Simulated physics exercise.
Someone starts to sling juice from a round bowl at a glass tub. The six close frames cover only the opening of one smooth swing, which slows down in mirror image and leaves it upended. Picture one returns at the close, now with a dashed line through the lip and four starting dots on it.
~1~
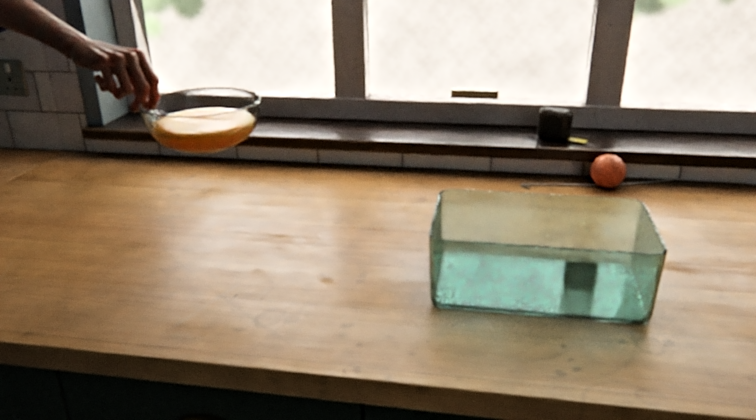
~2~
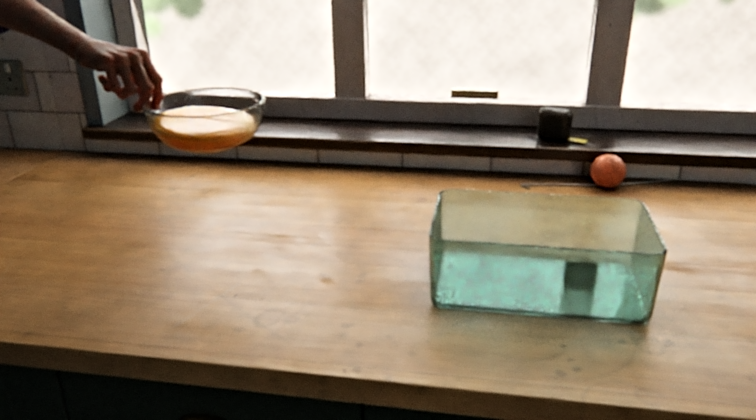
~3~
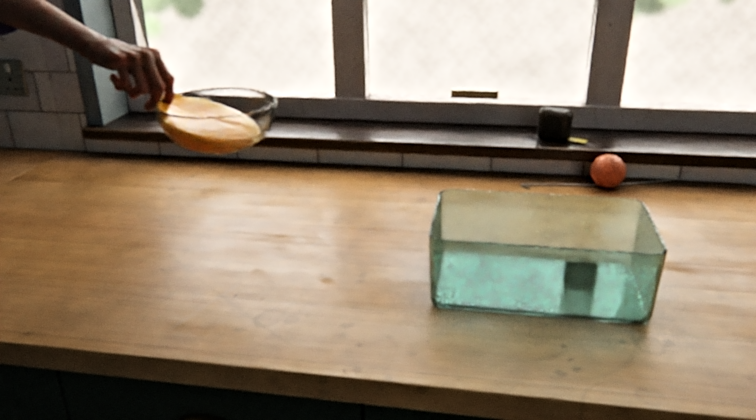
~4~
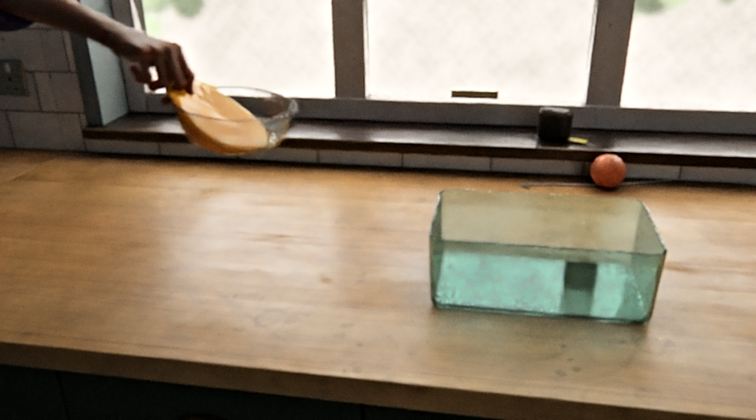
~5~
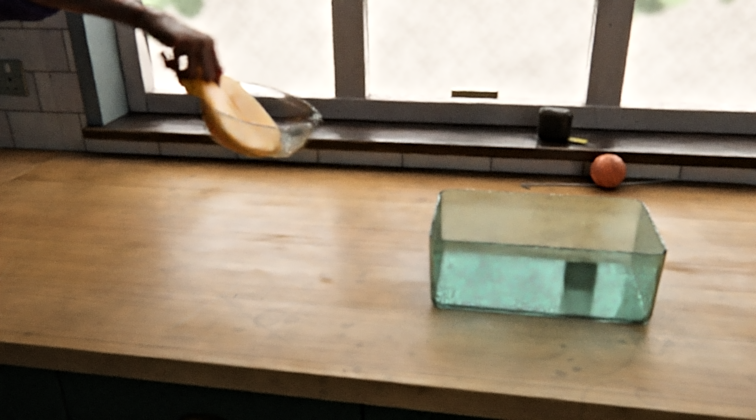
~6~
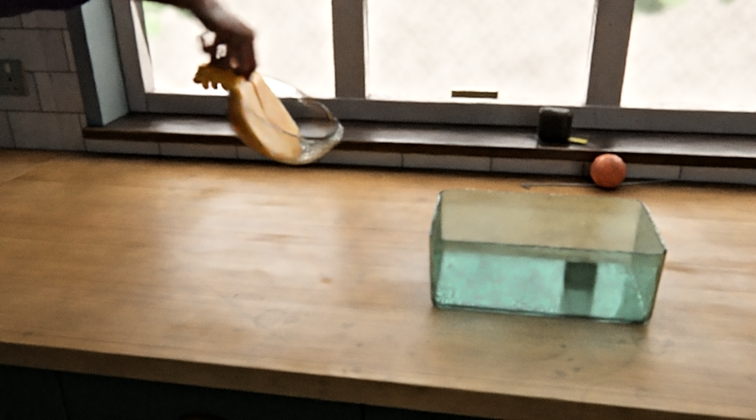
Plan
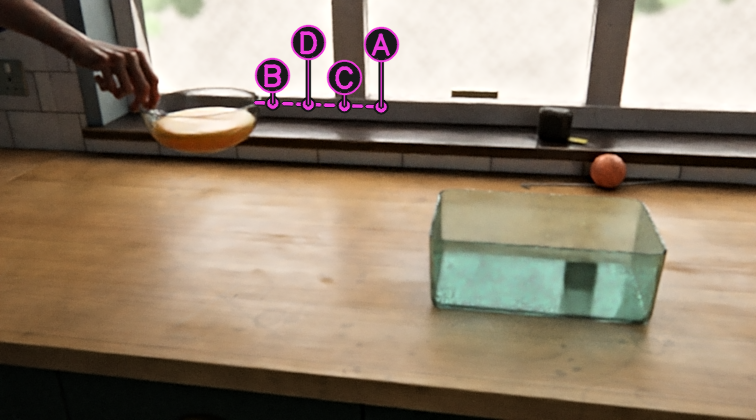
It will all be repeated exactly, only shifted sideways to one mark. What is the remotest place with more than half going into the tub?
Choose D.
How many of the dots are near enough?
Three of the four.
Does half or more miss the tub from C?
No, that is safe.
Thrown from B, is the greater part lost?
Yes, it does.
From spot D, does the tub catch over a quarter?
Yes, it does.
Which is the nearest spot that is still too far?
The answer is B.
On the marked copy, A at (381, 106); B at (272, 103); C at (344, 105); D at (308, 104).
With A, about 71 % lands in the tub, 13 % falls short and 15 % goes beside or beyond.
With B, about 30 % lands in the tub, 65 % falls short and 5 % goes beside or beyond.
With C, about 72 % lands in the tub, 16 % falls short and 12 % goes beside or beyond.
With D, about 66 % lands in the tub, 28 % falls short and 6 % goes beside or beyond.
